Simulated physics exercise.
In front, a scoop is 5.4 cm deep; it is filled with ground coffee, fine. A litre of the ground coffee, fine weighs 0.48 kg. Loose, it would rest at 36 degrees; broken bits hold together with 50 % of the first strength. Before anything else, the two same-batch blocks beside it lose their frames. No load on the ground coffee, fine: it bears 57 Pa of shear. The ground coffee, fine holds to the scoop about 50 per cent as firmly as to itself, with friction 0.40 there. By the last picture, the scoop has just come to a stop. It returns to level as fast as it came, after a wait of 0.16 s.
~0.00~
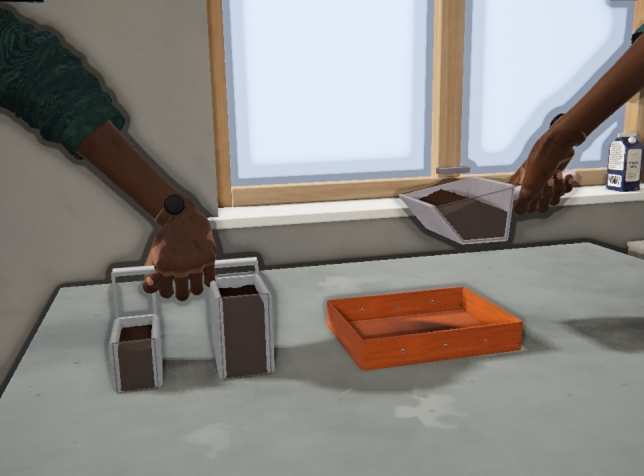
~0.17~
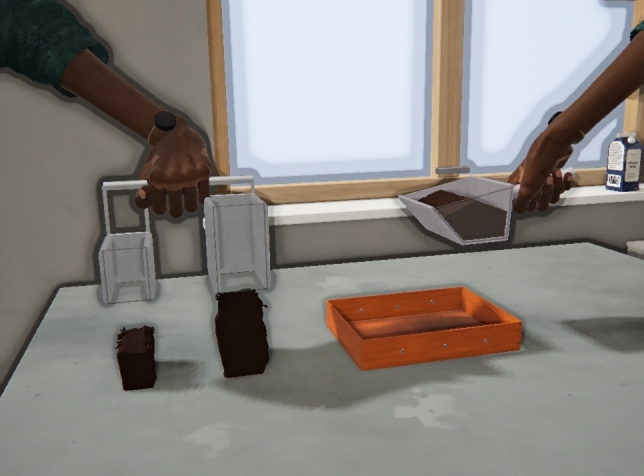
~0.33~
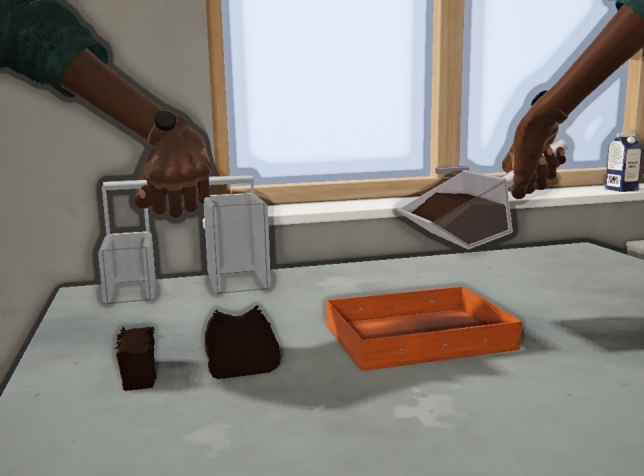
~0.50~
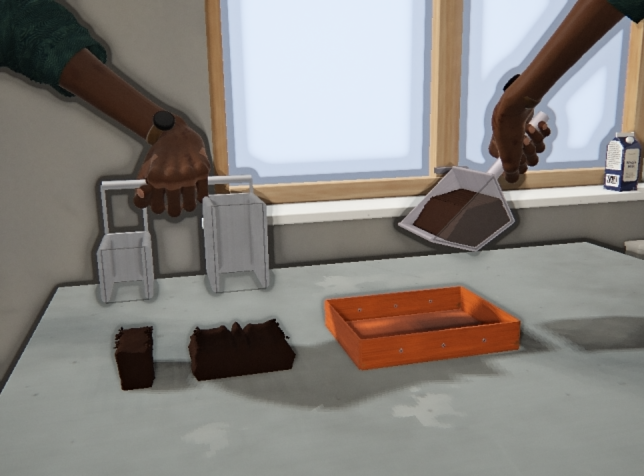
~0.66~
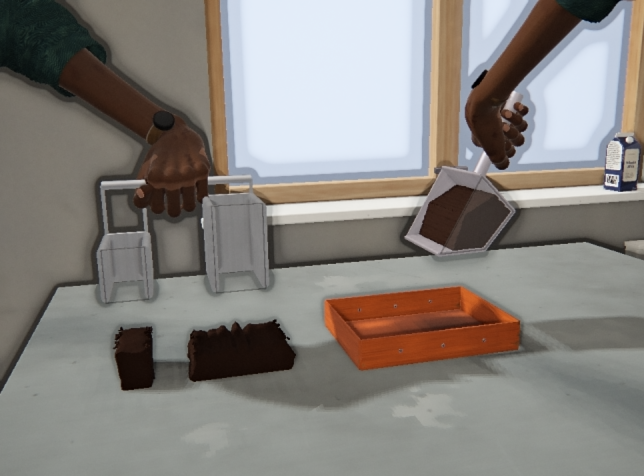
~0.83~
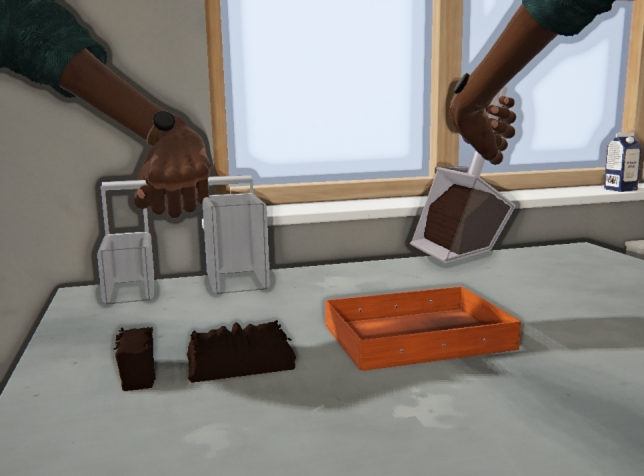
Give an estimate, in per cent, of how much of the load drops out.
I would put it at about 0 % of the load.
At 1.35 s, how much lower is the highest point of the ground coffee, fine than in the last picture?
I'd put it at close to 1.0 cm.
After 1.07 s, the scoop is at 57 degrees and 0 % has left it.
After 1.35 s, the scoop is at 29 degrees and 0 % has left it.
After 1.63 s, the scoop is at 2 degrees and 0 % has left it.
After 1.92 s, the scoop is at 0 degrees and 0 % has left it.
After 2.02 s, the scoop is at 0 degrees and 0 % has left it.
